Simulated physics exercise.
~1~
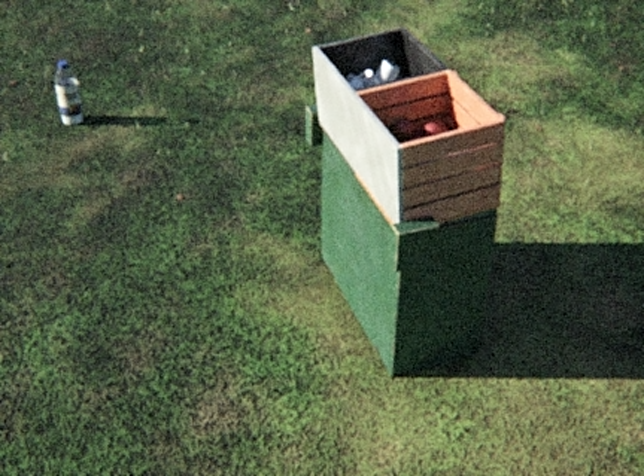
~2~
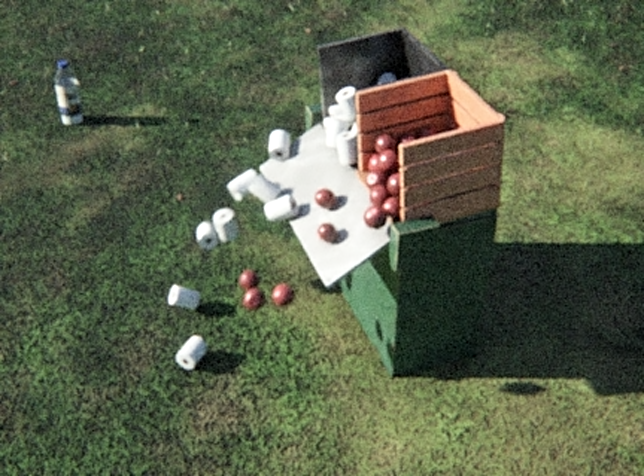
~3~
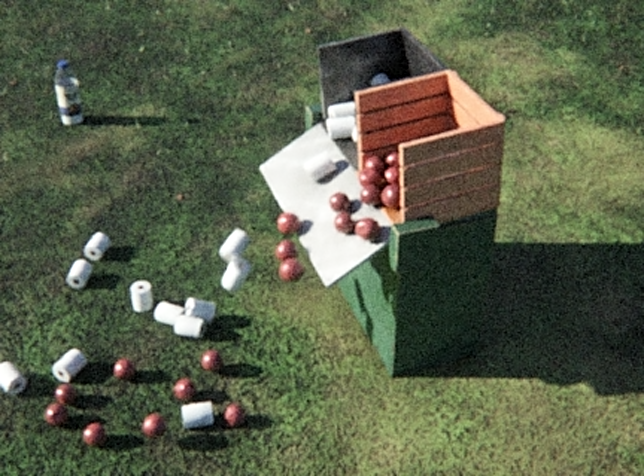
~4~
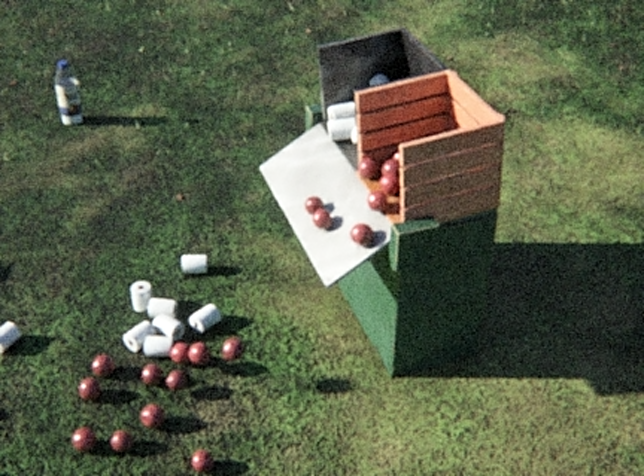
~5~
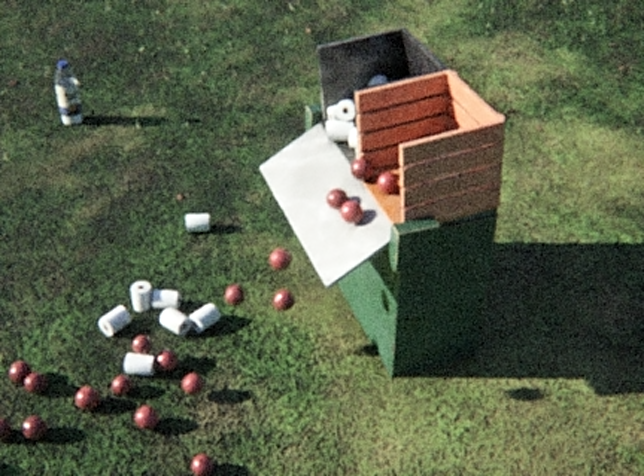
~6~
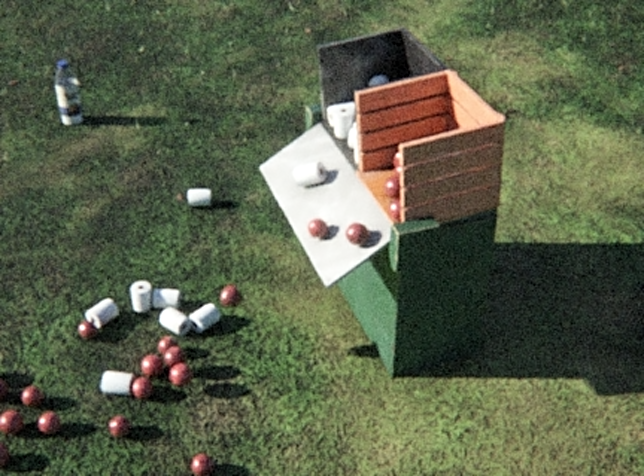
A pale flap swings down on the left side of an orange bin and a black bin atop a green stand, and red apples and white paper rolls tumble onto the grass until most apples have left the orange bin, with two still on the flap beside a roll.
